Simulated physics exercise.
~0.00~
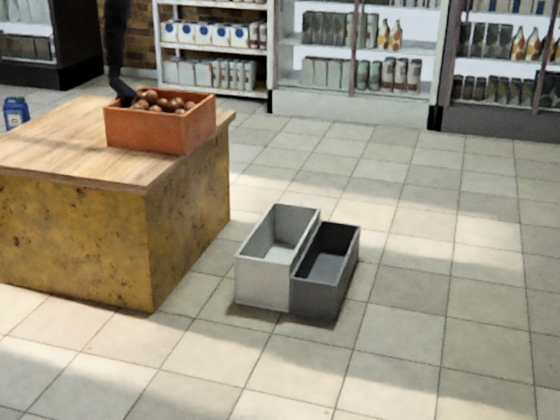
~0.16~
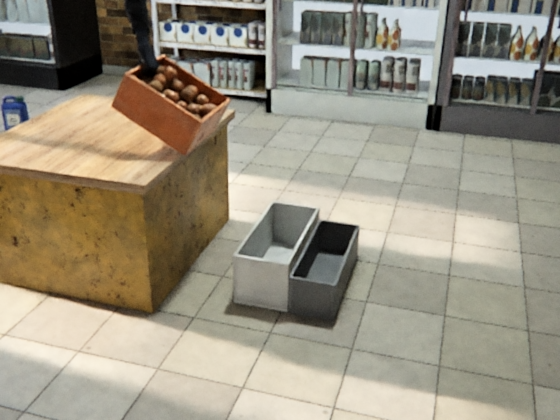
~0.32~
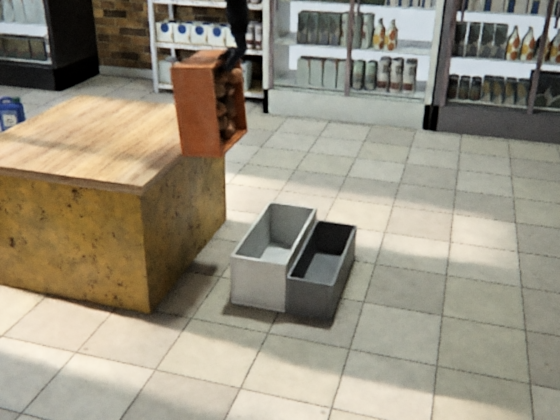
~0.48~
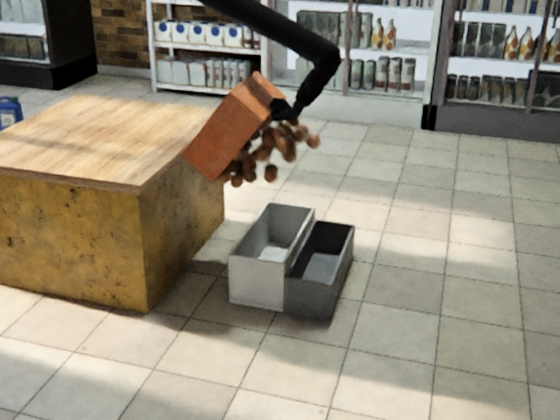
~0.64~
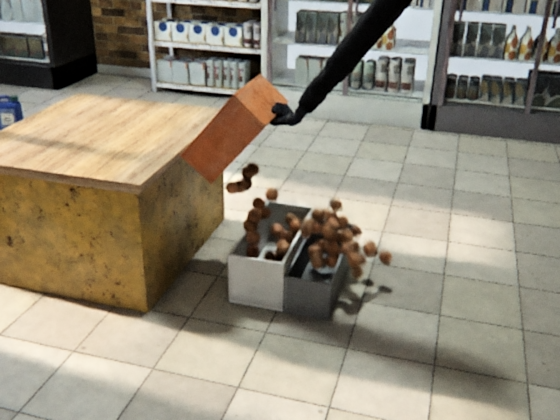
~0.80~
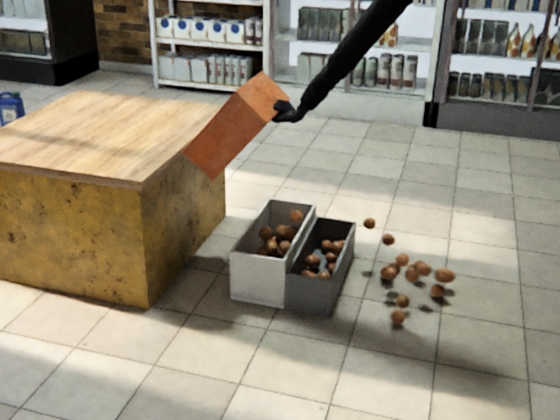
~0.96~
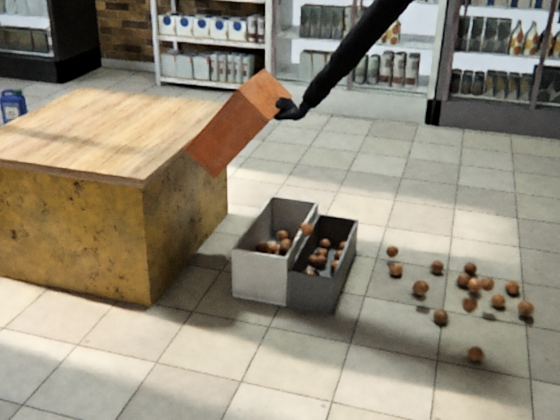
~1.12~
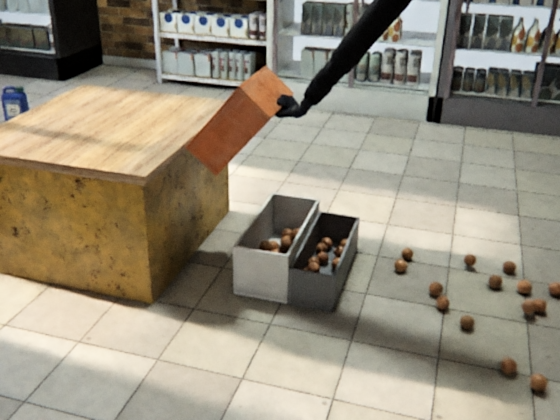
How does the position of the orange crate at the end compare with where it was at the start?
At the start the orange crate sat level on top of the bench near its end, but by the end it was farther to the right, held steeply tipped at the bench's edge.
